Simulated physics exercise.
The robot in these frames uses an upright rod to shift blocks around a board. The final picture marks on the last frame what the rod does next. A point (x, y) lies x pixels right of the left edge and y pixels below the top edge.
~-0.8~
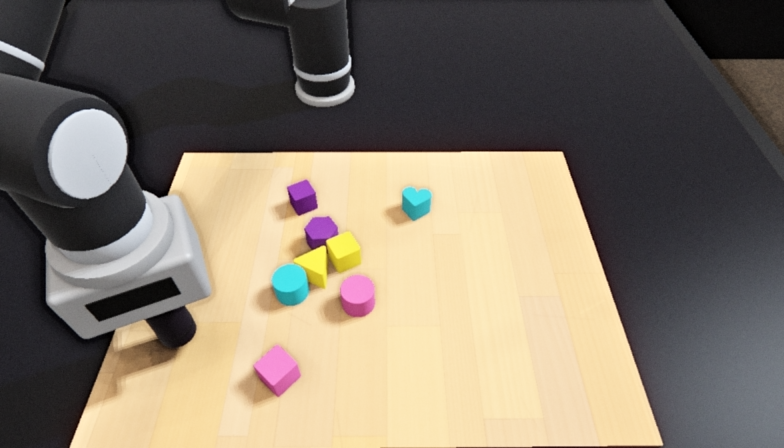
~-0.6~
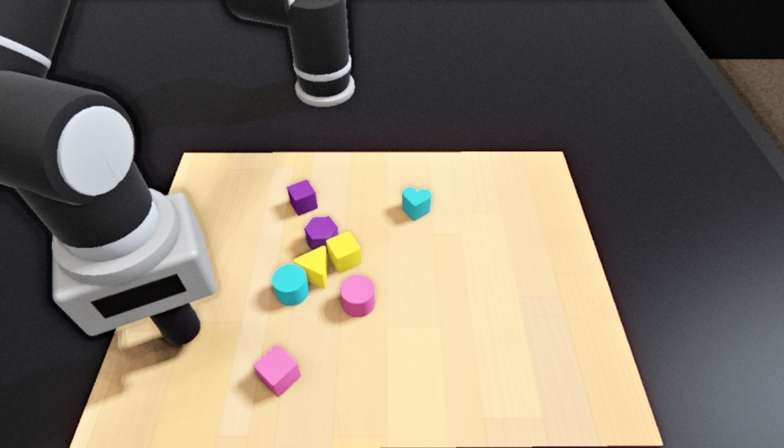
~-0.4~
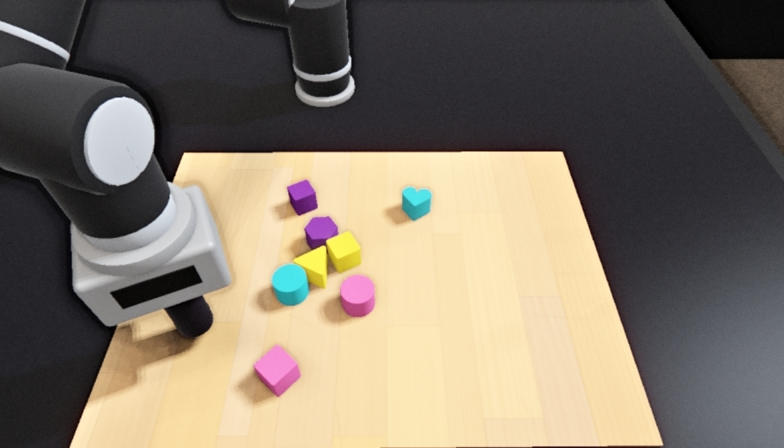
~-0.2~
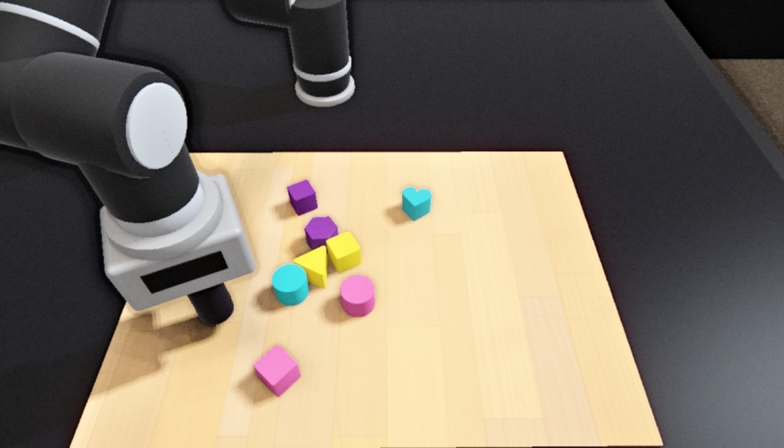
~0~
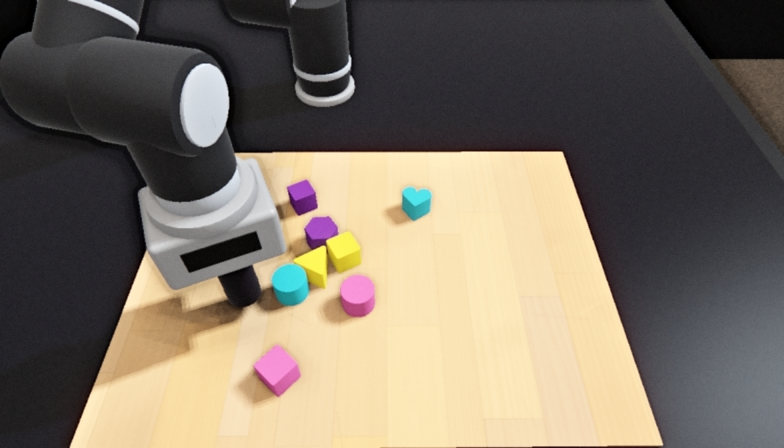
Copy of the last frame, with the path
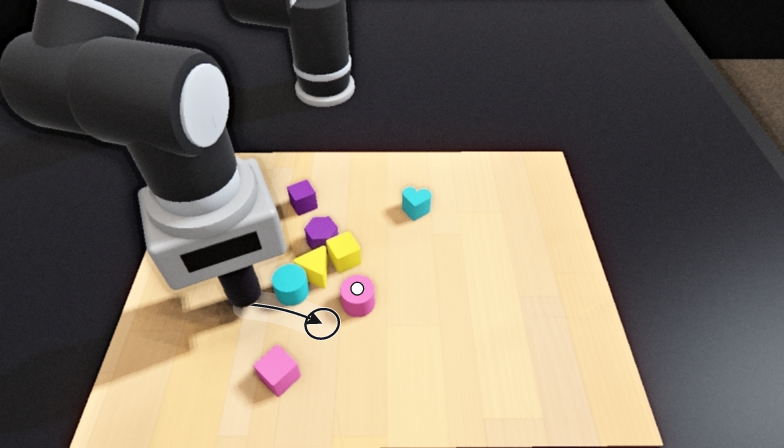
On a dark tabletop seen from above at a fixed angle, a pale wooden board lies beneath a robot arm at left, with another arm's end at the top. Purple, yellow, turquoise and pink blocks cluster left of centre, with a turquoise heart to their upper right and a pink block below. The left arm slides its dark upright rod rightward and slightly up the board, approaching the turquoise circle, while the blocks stay still.
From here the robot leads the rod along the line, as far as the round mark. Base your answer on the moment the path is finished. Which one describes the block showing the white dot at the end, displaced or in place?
It stays put.
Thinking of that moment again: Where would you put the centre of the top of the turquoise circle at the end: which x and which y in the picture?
It is at (321, 277).
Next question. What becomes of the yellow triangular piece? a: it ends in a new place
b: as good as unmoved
The one that fits is a, it ends in a new place.
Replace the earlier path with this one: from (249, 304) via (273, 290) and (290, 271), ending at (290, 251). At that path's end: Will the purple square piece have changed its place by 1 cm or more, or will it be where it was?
It keeps its position.
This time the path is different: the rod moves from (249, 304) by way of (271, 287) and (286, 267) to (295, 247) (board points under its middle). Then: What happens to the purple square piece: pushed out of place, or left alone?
It is untouched.
Drawn move, from (249, 304) by way of (275, 308) and (299, 314) to (322, 324); the dot is on the pink circle.
On the path given first. One third of the way, rod (272, 298); turquoise circle (299, 275); yellow triangular piece (318, 256).
Two thirds of the way, rod (297, 305); turquoise circle (316, 275); yellow triangular piece (322, 252); yellow square piece (346, 243), turned 15° clockwise.
At the end, rod (320, 313); turquoise circle (321, 277); yellow triangular piece (322, 252); yellow square piece (346, 243), turned 15° clockwise; pink circle still.
